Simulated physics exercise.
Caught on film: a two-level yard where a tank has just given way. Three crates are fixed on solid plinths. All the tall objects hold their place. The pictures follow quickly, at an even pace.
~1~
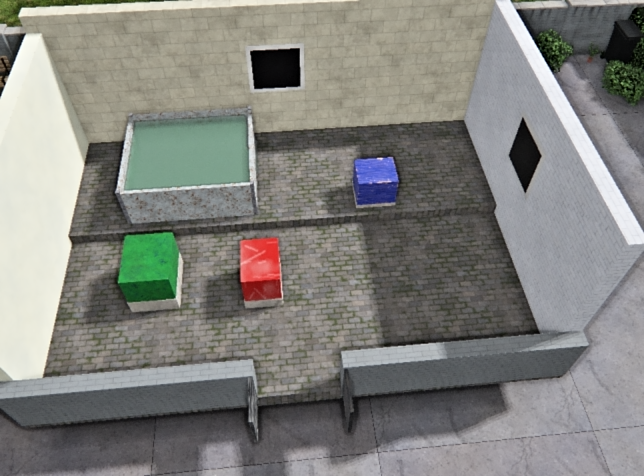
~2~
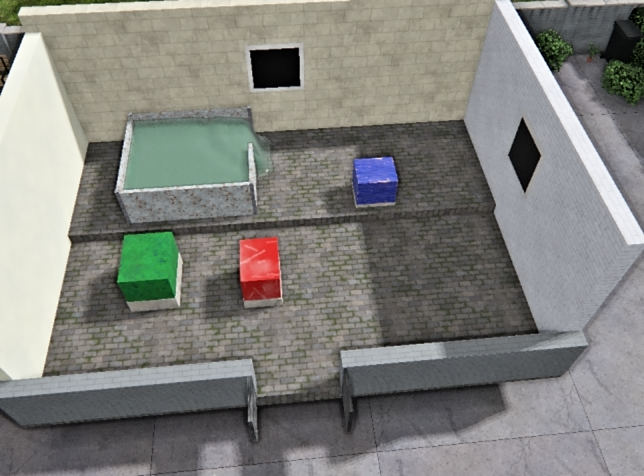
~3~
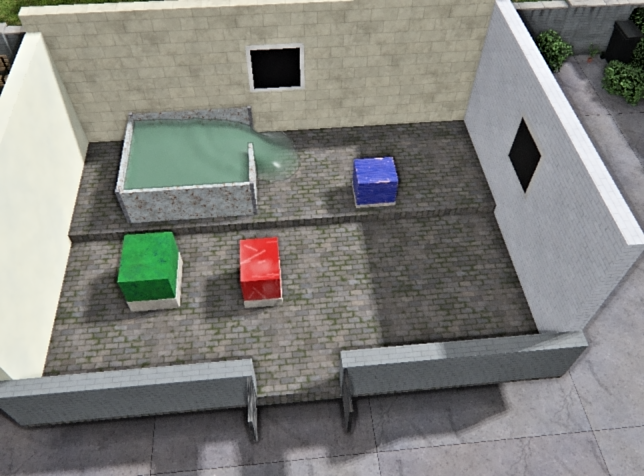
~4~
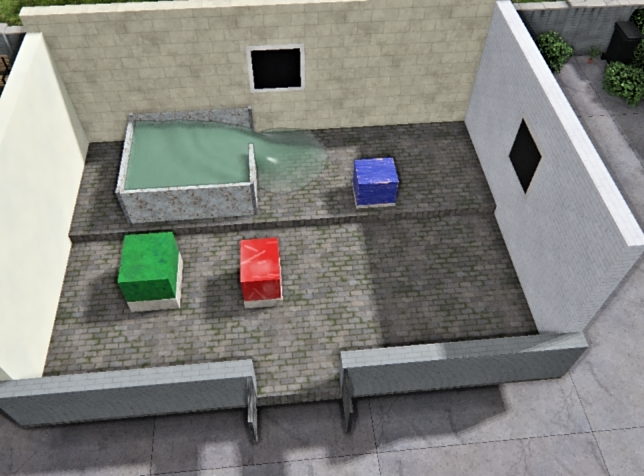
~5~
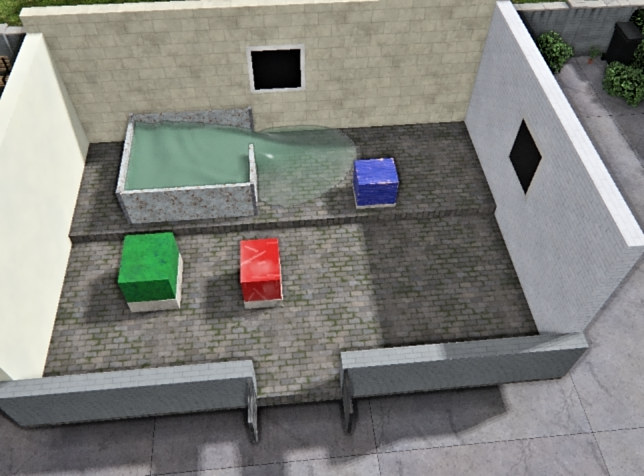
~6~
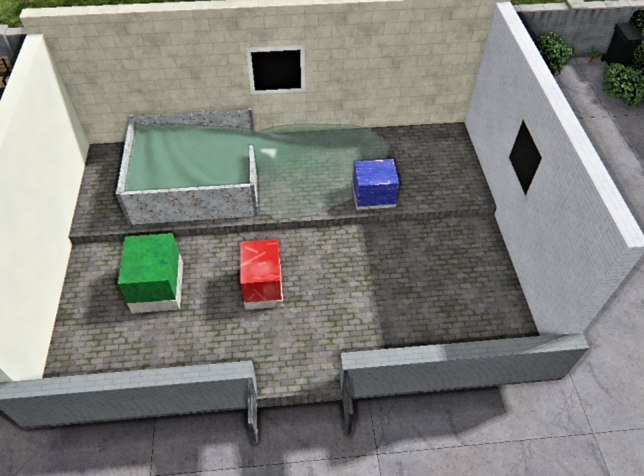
In a walled, two-level paved yard, a stone tank of green water stands full and still on the upper level, near blue, red and green blocks. Water pours out through the tank's right side, then spreads rightward across the upper paving in a widening sheet, reaching around the blue block.
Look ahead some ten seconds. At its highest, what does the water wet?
One by one: The green crate stays dry; the blue crate gets wet; the red crate stays dry.
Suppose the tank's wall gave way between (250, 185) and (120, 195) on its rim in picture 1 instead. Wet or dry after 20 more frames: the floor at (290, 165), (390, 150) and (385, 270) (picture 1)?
One after the other: Not flooded, no water, flooded.
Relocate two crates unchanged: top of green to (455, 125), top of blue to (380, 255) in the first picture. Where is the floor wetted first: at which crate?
It is the one in green.
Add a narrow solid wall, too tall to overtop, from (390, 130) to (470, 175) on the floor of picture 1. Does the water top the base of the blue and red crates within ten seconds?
Then: The blue one is soaked, the red one escapes it.
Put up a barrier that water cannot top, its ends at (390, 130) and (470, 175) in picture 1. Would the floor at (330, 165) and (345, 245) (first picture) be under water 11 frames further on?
In that order: Awash, flooded.
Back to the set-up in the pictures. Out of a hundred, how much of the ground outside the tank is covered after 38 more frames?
Near 65 in a hundred.
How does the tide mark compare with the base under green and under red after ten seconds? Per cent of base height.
Roughly 30 per cent, then 60 per cent.
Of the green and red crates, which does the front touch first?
I say the red crate.
A moment on, water covers 25 % of the floor; the green crate not reached, the blue crate water round its plinth, the red crate not reached.
Next, water covers 30 % of the floor; the green crate not reached, the blue crate water round its plinth, the red crate water round its plinth.
Then, water covers 50 % of the floor; the green crate not reached, the blue crate water round its plinth, the red crate water round its plinth.
Later, water covers 65 % of the floor; the green crate water round its plinth, the blue crate water round its plinth, the red crate water round its plinth.
In the end, water covers 90 % of the floor; the green crate stayed above the water, the blue crate was topped, the red crate stayed above the water.
